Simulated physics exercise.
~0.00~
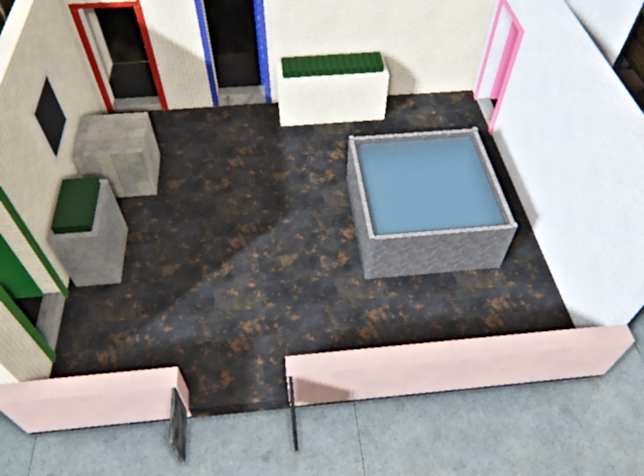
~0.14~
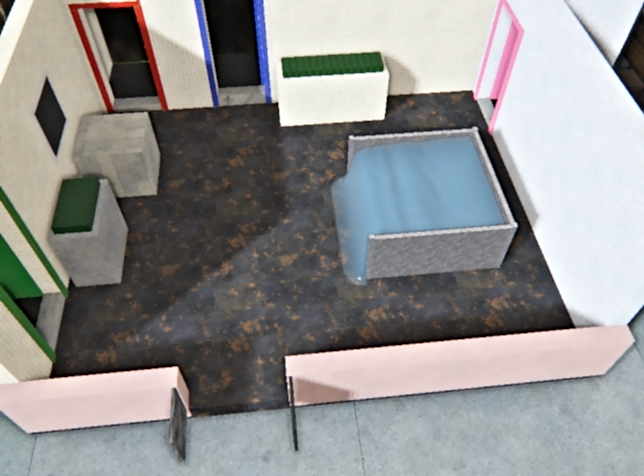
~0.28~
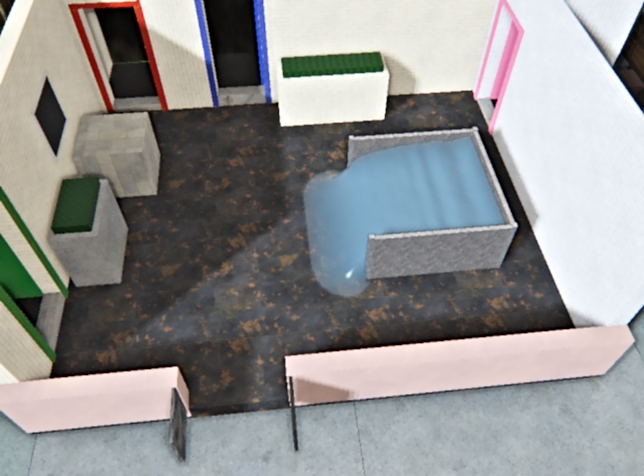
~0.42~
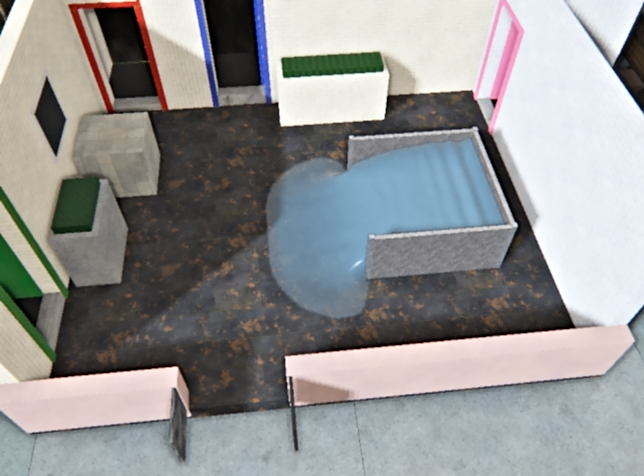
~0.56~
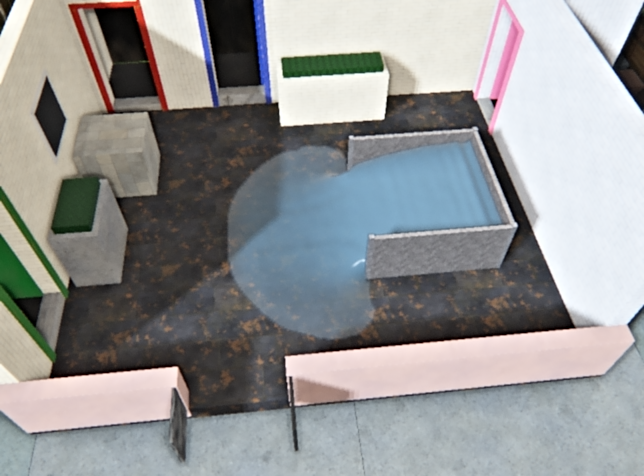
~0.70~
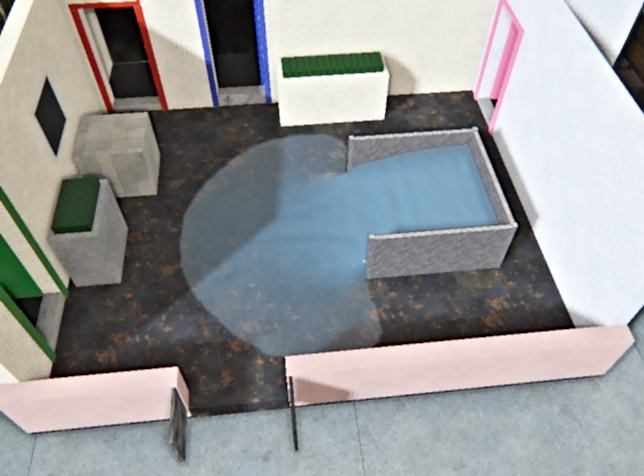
Water pours from the open left side of a gray tank and spreads across the dark paved court.
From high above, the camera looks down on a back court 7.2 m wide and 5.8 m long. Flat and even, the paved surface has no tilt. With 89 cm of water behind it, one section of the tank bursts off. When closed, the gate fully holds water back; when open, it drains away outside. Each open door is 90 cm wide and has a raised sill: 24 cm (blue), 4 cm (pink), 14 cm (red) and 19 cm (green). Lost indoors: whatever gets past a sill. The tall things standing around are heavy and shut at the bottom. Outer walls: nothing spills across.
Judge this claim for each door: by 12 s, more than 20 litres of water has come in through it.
Verdicts: The blue door, false; the pink door, true; the red door, true; the green door, true.
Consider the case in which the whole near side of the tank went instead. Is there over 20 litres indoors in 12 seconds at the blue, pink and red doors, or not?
Here's how it goes: Blue falls short, pink exceeds it, red falls short.
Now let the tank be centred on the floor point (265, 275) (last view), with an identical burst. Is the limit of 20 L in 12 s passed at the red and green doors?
Result - red door does not exceed it, green door exceeds it.
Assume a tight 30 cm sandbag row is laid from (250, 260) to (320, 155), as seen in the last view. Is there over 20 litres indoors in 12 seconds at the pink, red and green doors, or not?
So pink comes out too high, red comes out low enough and green comes out too high.
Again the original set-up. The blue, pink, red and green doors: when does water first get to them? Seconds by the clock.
Blue: 1.4 s; pink: 6.5 s; red: 1.8 s; green: 1.2 s.
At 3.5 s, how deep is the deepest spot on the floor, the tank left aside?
Depth max: Approx. 32 cm.
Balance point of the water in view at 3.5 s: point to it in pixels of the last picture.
The water is centred near (209, 234).
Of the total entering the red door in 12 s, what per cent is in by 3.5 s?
Around 70 percent.
After 1.4 s water covers 55 % of the floor and is deepest (44 cm) near (85, 206); blue door 1 cm at the sill, 0 L in, pink door not reached, red door not reached, green door 22 cm at the sill, 0 L in.
After 2.2 s water covers 60 % of the floor and is deepest (56 cm) near (45, 405); blue door 8 cm at the sill, 0 L in, pink door not reached, red door 22 cm at the sill, 3 L in, green door 28 cm at the sill, 30 L in.
After 3.5 s water covers 60 % of the floor and is deepest (32 cm) near (62, 320); blue door 10 cm at the sill, 0 L in, pink door not reached, red door 22 cm at the sill, 53 L in, green door 26 cm at the sill, 100 L in.
After 7.0 s water covers 90 % of the floor and is deepest (16 cm) near (264, 110); blue door 15 cm at the sill, 0 L in, pink door 6 cm at the sill, 3 L in, red door 13 cm at the sill, 75 L in, green door 8 cm at the sill, 120 L in.
After 12.0 s water covers 100 % of the floor and is deepest (12 cm) near (555, 286); blue door 7 cm at the sill, 0 L in, pink door 10 cm at the sill, 81 L in, red door 8 cm at the sill, 75 L in, green door 5 cm at the sill, 120 L in.
